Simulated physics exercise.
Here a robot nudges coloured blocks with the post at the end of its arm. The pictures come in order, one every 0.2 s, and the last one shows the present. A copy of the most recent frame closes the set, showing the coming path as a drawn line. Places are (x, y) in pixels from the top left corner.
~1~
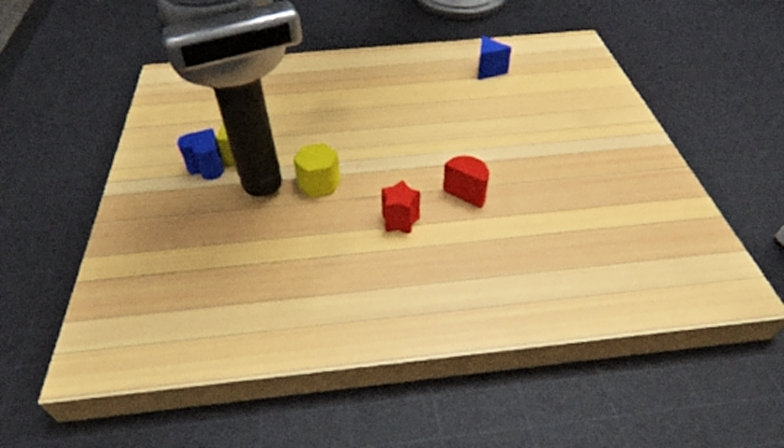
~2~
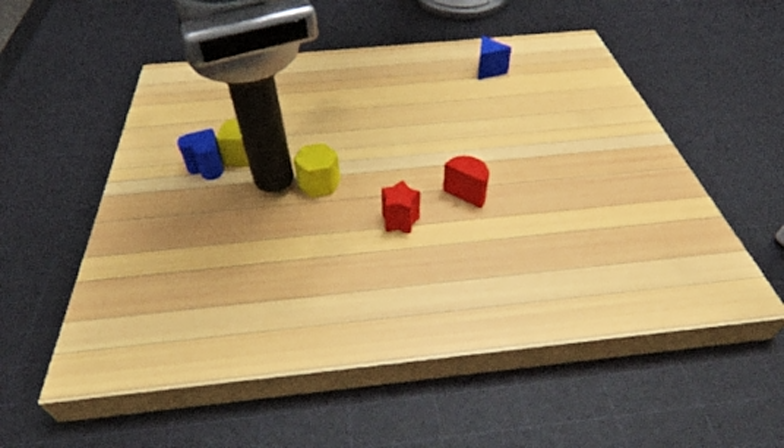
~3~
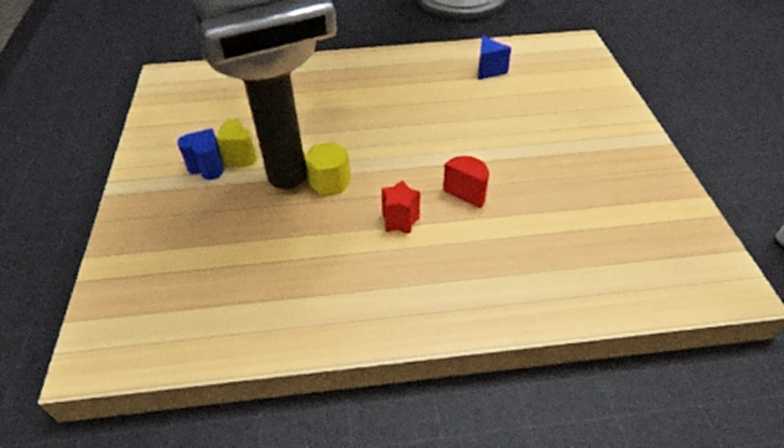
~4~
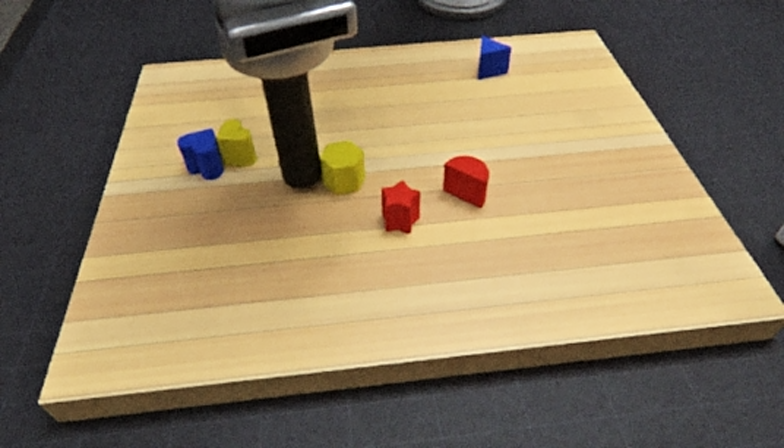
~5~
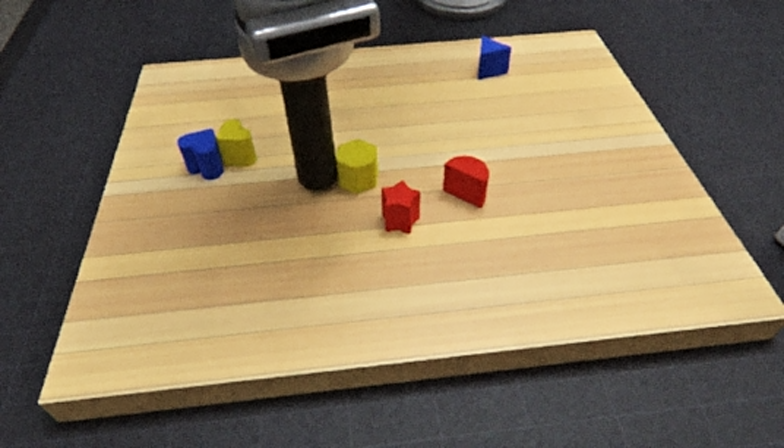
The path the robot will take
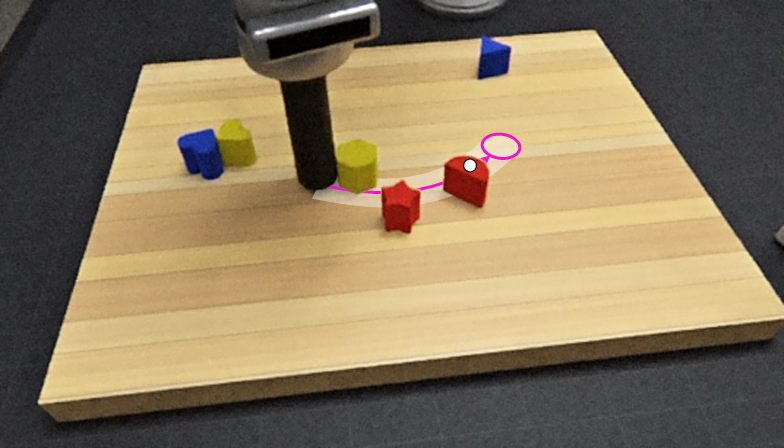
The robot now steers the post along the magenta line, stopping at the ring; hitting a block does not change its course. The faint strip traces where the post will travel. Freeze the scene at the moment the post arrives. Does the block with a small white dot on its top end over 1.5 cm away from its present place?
It seems so.
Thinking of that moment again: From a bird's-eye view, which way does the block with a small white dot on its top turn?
The block spins clockwise.
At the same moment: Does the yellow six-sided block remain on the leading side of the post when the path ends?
My answer is no.
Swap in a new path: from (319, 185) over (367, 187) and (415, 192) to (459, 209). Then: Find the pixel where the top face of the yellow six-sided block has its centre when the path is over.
Answer: (419, 137).
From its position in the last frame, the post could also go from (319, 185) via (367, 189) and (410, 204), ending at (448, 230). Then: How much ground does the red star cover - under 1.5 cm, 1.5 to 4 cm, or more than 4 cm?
I'd go with 1.5 to 4 cm for this block.
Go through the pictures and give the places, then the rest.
Post tip at (263, 183); block tops, yellow six-sided block at (315, 156); red star at (400, 193); red half-round block at (470, 165), in the first frame.
Post at (274, 179); blocks unchanged, in the second frame.
Post at (288, 176); yellow six-sided block at (326, 154), in the third frame.
Post at (302, 176); yellow six-sided block at (342, 153), in the fourth frame.
Post at (318, 178); yellow six-sided block at (357, 152); red star at (400, 193); red half-round block at (470, 165), in the fifth frame.
Path on the board, from (319, 185) by way of (389, 193) and (455, 178) to (501, 146); the dot is on the red half-round block.
The first path, step by step. One third of the way, post at (389, 185); yellow six-sided block at (405, 141), turned 70° anticlockwise.
Two thirds of the way, post at (457, 170); yellow six-sided block at (412, 135), turned 100° anticlockwise; red half-round block at (495, 166), turned 50° clockwise.
At the end, post at (502, 139); yellow six-sided block at (412, 135), turned 100° anticlockwise; red star in place; red half-round block at (500, 165), turned 75° clockwise.
